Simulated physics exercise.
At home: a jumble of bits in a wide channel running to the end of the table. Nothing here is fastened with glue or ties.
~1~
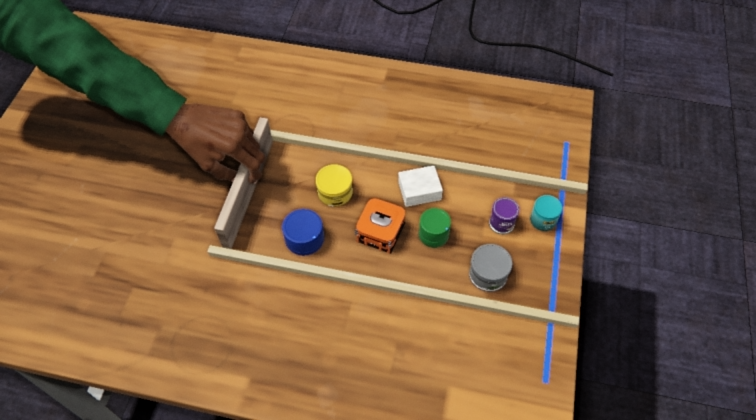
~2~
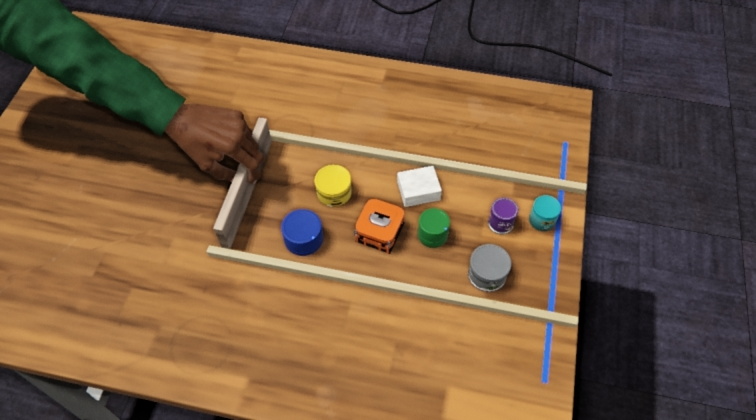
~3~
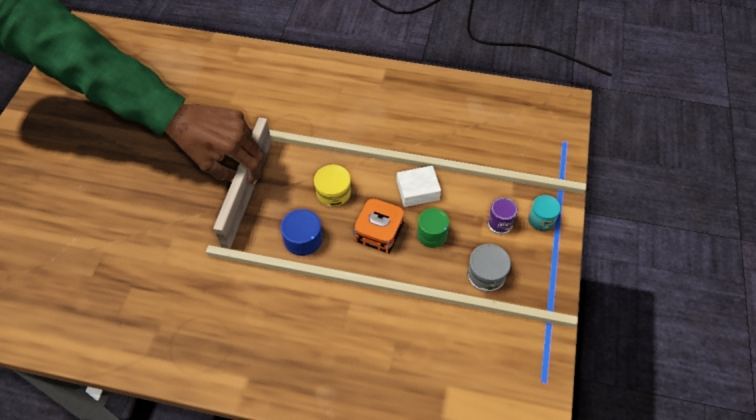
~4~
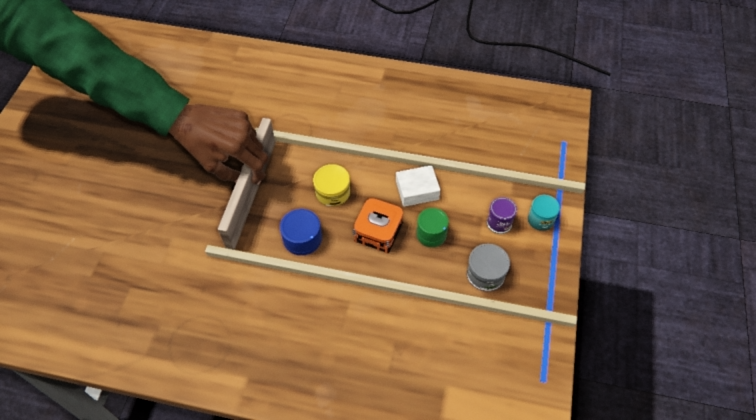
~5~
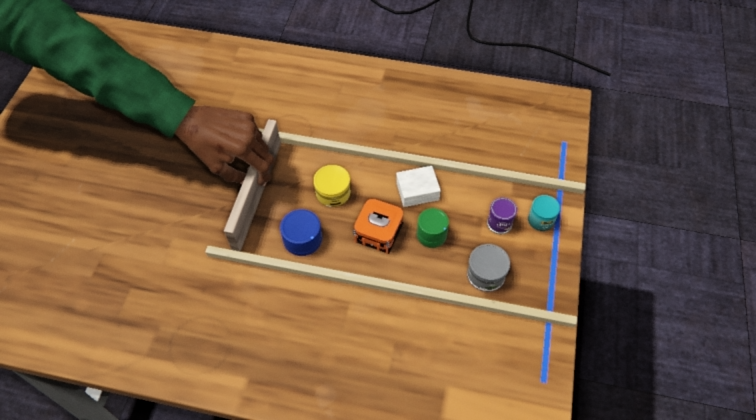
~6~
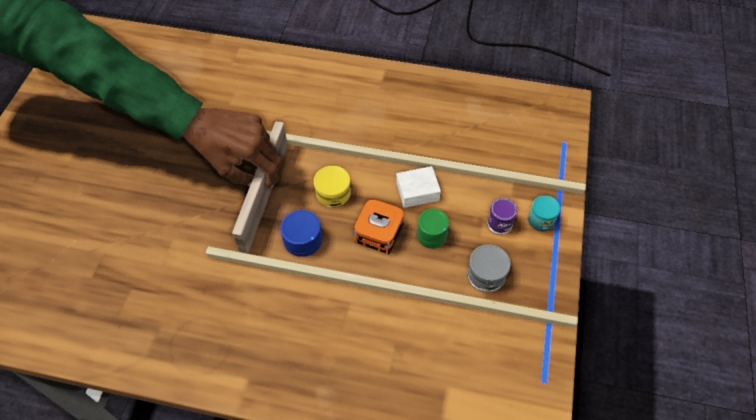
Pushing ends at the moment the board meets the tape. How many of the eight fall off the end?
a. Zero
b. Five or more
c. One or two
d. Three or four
(b) Five or more.
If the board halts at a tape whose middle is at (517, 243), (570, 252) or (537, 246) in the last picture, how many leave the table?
Counts per try, in order: 1 / 8 / 4.
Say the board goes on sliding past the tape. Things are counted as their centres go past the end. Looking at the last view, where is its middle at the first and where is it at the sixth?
The first puts it near (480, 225), the next near (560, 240).
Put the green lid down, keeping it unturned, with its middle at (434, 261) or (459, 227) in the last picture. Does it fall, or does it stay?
Per position - not saved; not saved.
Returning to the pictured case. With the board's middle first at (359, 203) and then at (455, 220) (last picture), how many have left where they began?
Counting first: 4, next 8.
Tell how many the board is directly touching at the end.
That number would be 3.
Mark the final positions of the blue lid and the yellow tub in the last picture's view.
Roughly at (575, 295) and at (577, 234), in that order.
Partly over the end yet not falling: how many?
The total comes out at 3.
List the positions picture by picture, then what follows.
Turquoise tub (546, 214); purple pot (504, 216); grey tin (490, 268); board (246, 182); tape (557, 249), in the first frame.
Purple pot (503, 216); board (245, 182), in the second frame.
Grey tin (488, 268); white block (418, 186), in the third frame.
Turquoise tub (543, 213); yellow tub (332, 186), in the fourth frame.
Purple pot (502, 216); orange case (379, 226), in the fifth frame.
Turquoise tub (544, 214); purple pot (502, 217); grey tin (488, 269); board (262, 186); tape (555, 249), in the sixth frame.
Soon after, none off yet; turquoise tub at rest near (544, 214); purple pot at rest near (502, 217); grey tin at rest near (488, 269).
After that, none off yet; turquoise tub displaced about its own width near (567, 213); purple pot displaced about its own width near (541, 211); grey tin displaced about its own width near (521, 284).
In the end, the number that fall off is five or more; gone, orange case, green lid, grey tin, purple pot and turquoise tub.
